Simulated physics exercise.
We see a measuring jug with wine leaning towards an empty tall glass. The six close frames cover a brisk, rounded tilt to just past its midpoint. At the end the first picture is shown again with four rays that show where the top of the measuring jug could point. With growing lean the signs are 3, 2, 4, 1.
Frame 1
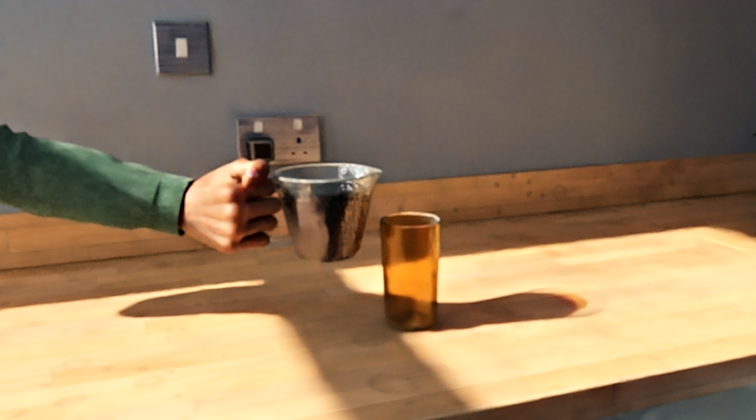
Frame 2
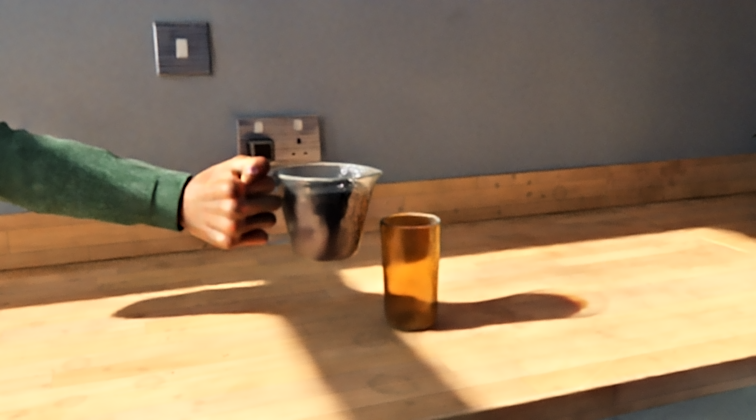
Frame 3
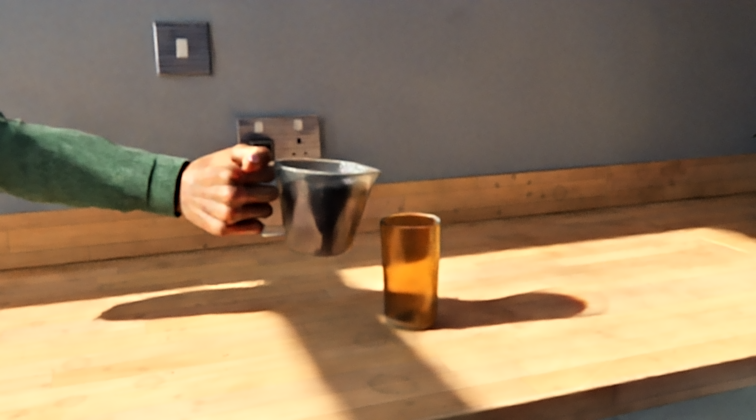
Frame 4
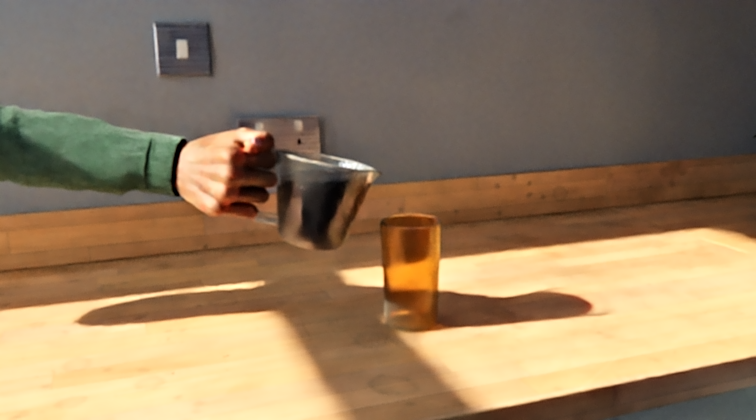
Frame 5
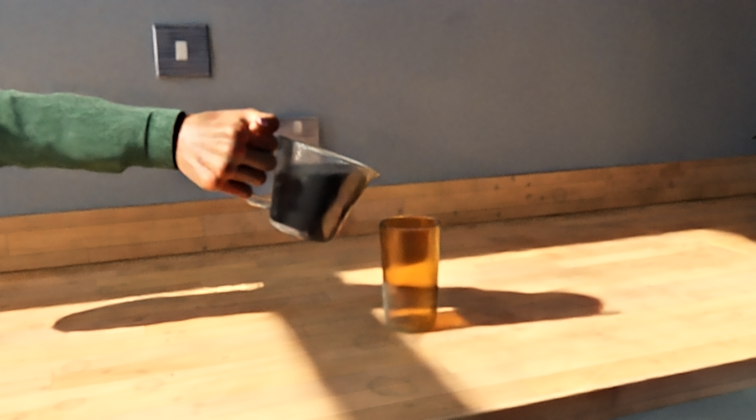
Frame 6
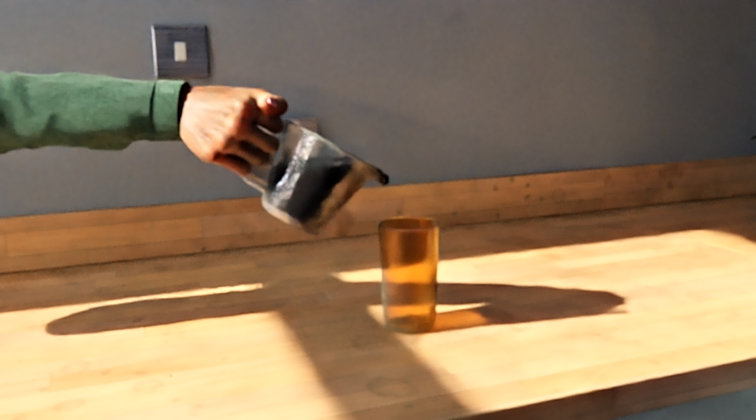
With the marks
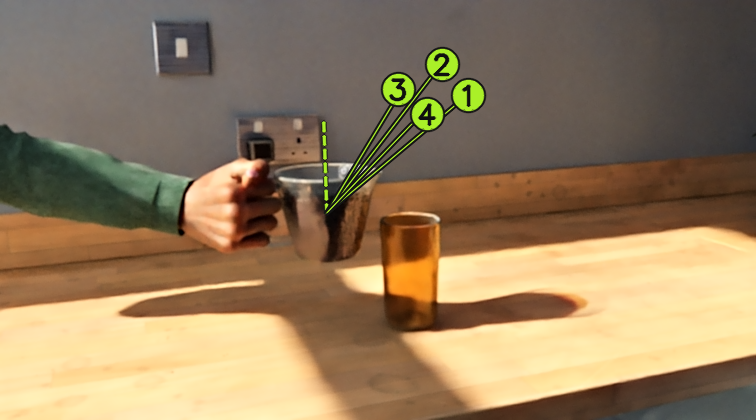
A hand in a green sleeve held a jug of dark liquid upright beside an amber glass on a wooden counter, then gradually tilted it rightward until the liquid just crossed the lip.
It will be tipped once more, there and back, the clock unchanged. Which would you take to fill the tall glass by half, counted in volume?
4 is best.
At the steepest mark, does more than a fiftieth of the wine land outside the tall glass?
No.
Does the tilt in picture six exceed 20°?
Yes, it does.
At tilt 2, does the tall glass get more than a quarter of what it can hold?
Yes, clearly.
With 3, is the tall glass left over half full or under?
Under half.
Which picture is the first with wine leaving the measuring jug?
Picture 6.
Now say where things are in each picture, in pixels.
Upright, lip at (379, 171); rim of the tall glass round (410, 219); nothing has left yet.
Upright, lip at (379, 171); nothing has left yet.
Tipped about 6°, lip at (379, 171); nothing has left yet.
Tipped about 13°, lip at (379, 172); nothing has left yet.
Tipped about 22°, lip at (378, 173); nothing has left yet.
Tipped about 31°, lip at (376, 174); wine is over the lip, down to (382, 181).
On the marked copy, 1 at (454, 105); 2 at (430, 77); 3 at (391, 105); 4 at (412, 123).
If 1 is chosen, the tall glass ends with about 64 % of what it can hold.
If 2 is chosen, the tall glass ends with about 35 % of what it can hold.
If 3 is chosen, the tall glass ends with about 22 % of what it can hold.
If 4 is chosen, the tall glass ends with about 49 % of what it can hold.
